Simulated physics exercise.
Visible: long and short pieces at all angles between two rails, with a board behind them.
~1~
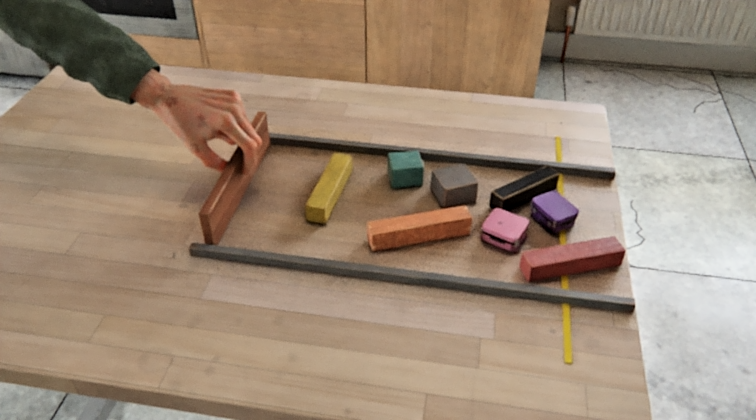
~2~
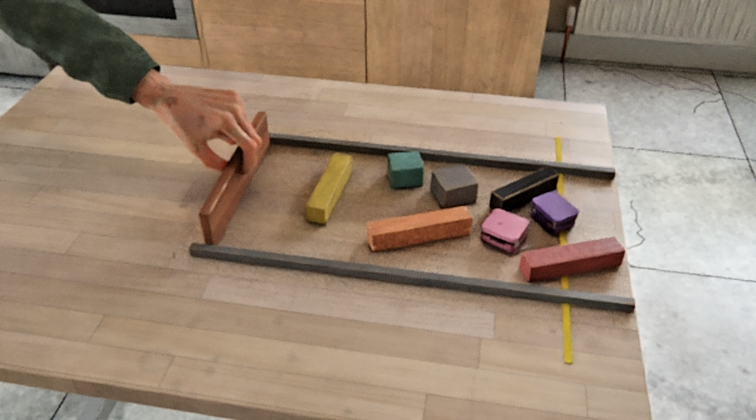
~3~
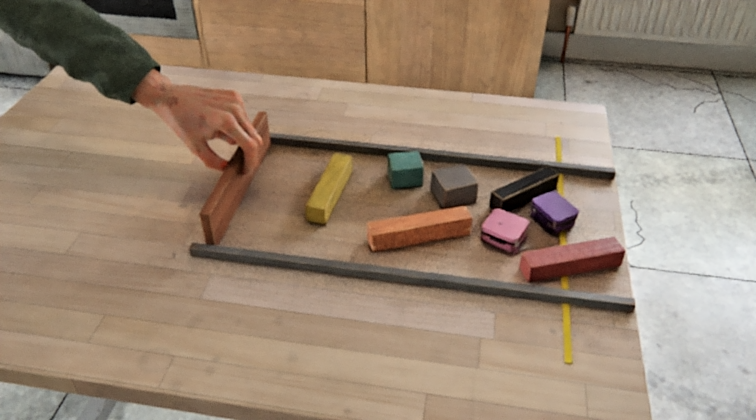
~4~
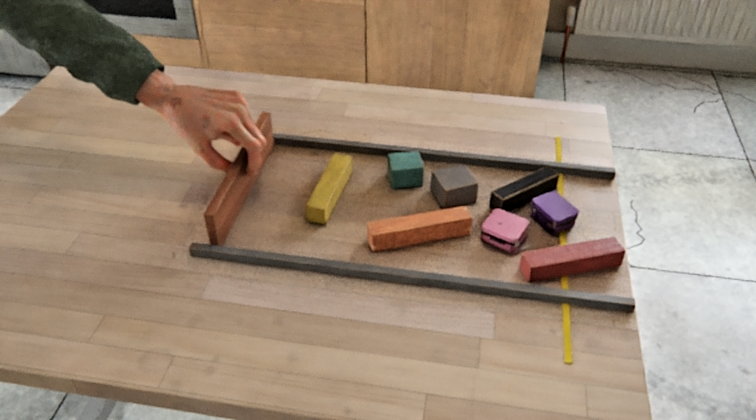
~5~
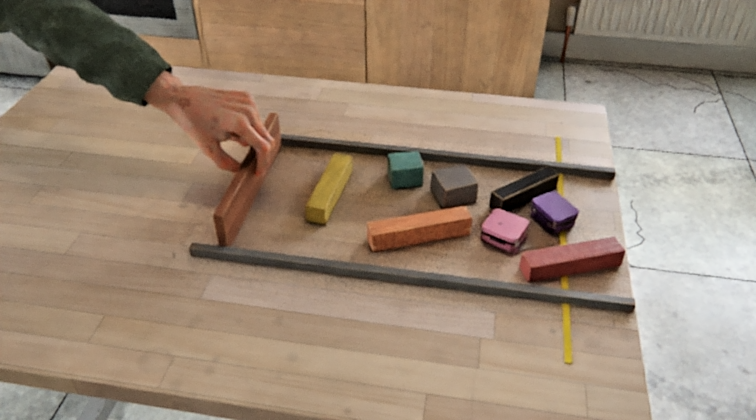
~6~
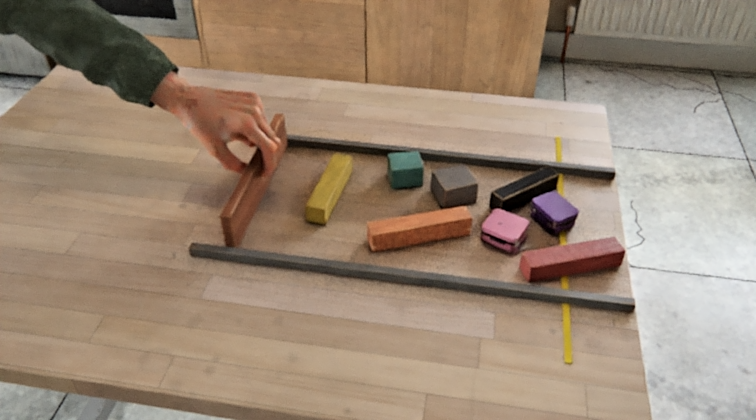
A hand in a dark green sleeve grips a reddish-brown board at the left of a wooden table, seen from above at an angle in a tiled room. Between two dark rails lie yellow, orange, black and red bars and turquoise, grey, pink and purple blocks, with a yellow tape strip at right. The hand holds nearly still, then slides the board slightly right, while the pieces and camera stay still.
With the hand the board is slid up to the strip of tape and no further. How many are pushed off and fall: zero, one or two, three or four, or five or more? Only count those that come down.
Seems three or four of them come crashing down.
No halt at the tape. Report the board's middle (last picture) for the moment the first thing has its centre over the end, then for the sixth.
Around (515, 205); afterwards around (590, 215).
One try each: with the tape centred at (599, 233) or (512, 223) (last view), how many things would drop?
The counts: 7 and 0.
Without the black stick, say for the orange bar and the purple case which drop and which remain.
Orange bar still up, purple case down.
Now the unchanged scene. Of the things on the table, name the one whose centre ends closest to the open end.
The grey block.
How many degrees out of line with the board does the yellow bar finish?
Roughly 0° out of line.
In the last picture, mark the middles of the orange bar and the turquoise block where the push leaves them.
You'll find the orange bar at roughly (600, 250) and the turquoise block at roughly (596, 180).
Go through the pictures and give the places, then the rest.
The first picture shows red bar (572, 258); purple case (554, 214); black stick (525, 190); board (238, 175); tape (562, 229).
The second picture shows purple case (554, 214); board (238, 175).
The third picture shows black stick (525, 190); turquoise block (405, 170).
The fourth picture shows red bar (572, 259); pink case (504, 232).
The fifth picture shows purple case (554, 214); yellow bar (330, 187).
The sixth picture shows red bar (572, 259); purple case (554, 214); black stick (525, 190); board (257, 177); tape (562, 229).
Soon after, none off yet; red bar at rest near (572, 259); purple case at rest near (554, 214); black stick at rest near (525, 190).
In the end, the number that fall off is three or four; gone, pink case, black stick, purple case and red bar.
